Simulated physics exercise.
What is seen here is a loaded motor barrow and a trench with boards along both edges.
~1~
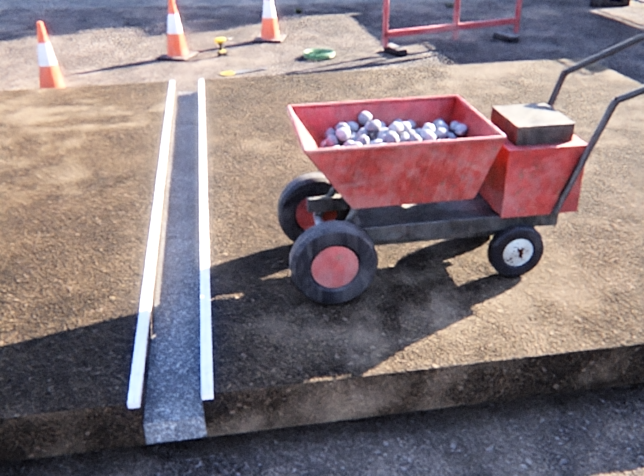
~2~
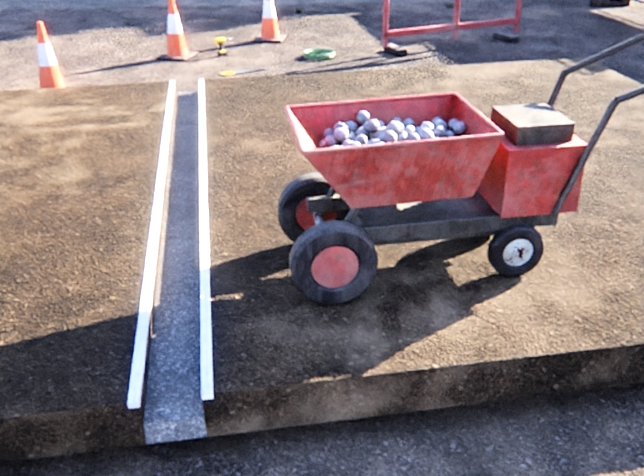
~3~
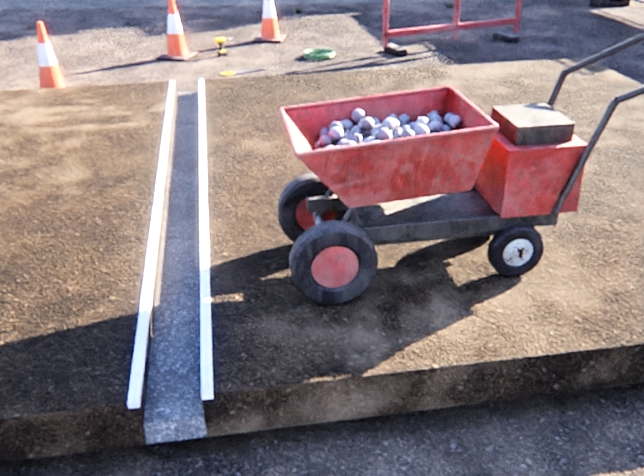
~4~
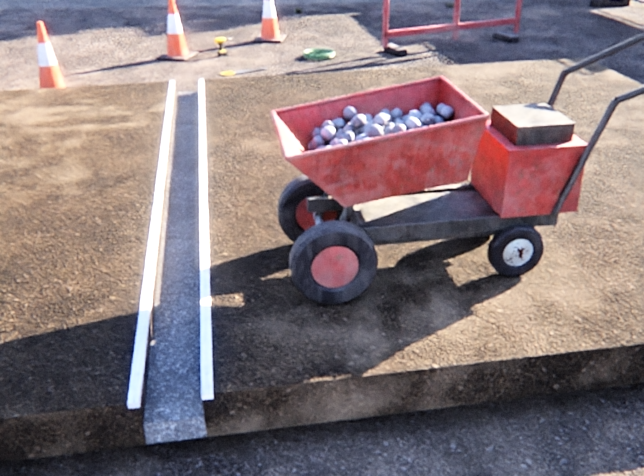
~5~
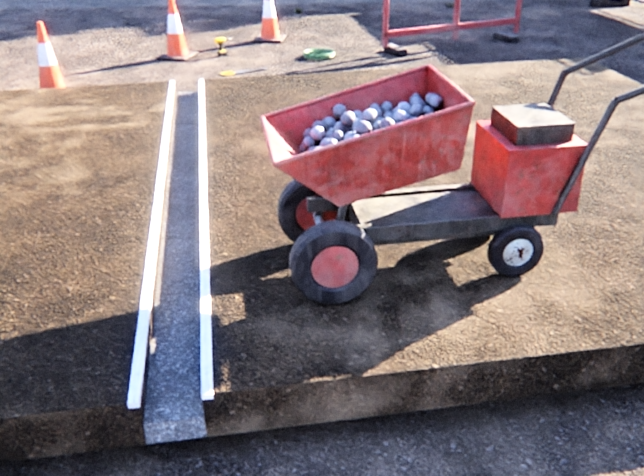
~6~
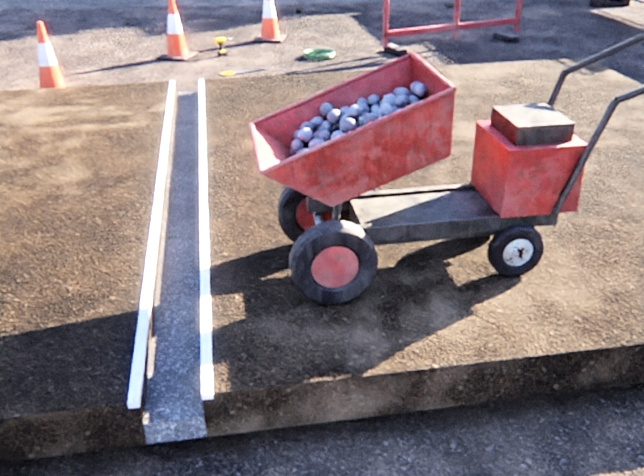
A red skip full of rounded grey cobbles tilts on a small motor barrow, seen from slightly above on sunlit, gritty ground. The barrow stands right of a narrow, dark trench edged with white boards, with orange-and-white cones and a red barrier behind. The skip's left end dips slowly, then more clearly, as its right end rises away from the red box, while wheels and camera stay still.
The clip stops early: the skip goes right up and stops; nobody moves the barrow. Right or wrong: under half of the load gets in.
Wrong.
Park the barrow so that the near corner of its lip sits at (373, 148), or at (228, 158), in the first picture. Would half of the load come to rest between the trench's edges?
For the first case I'd say a smaller fraction, and for the second case a smaller fraction.
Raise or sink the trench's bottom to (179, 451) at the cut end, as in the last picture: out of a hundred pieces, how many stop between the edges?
I'd put it at some 90 in a hundred.
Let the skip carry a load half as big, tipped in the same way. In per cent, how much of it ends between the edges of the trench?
Some 90 per cent.
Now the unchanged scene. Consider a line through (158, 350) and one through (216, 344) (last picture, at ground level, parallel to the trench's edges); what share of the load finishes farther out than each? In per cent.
Close to 40 per cent, then close to 100 per cent.
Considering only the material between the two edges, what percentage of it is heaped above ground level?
40 per cent or so.
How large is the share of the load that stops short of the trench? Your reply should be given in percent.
Result: Close to 10 %.
Soon, skip tipped steeply; all in the skip.
A while on, skip tipped right over; most in the skip; a small part in or heaped over the trench; a stray few beyond it; a small part falling.
Towards the end, skip tipped right over; a small part in the skip; a stray few short of the trench; about two thirds in or heaped over the trench; about a quarter beyond it.
Finally, skip tipped right over; a small part short of the trench; about two thirds in or heaped over the trench; about a quarter beyond it.
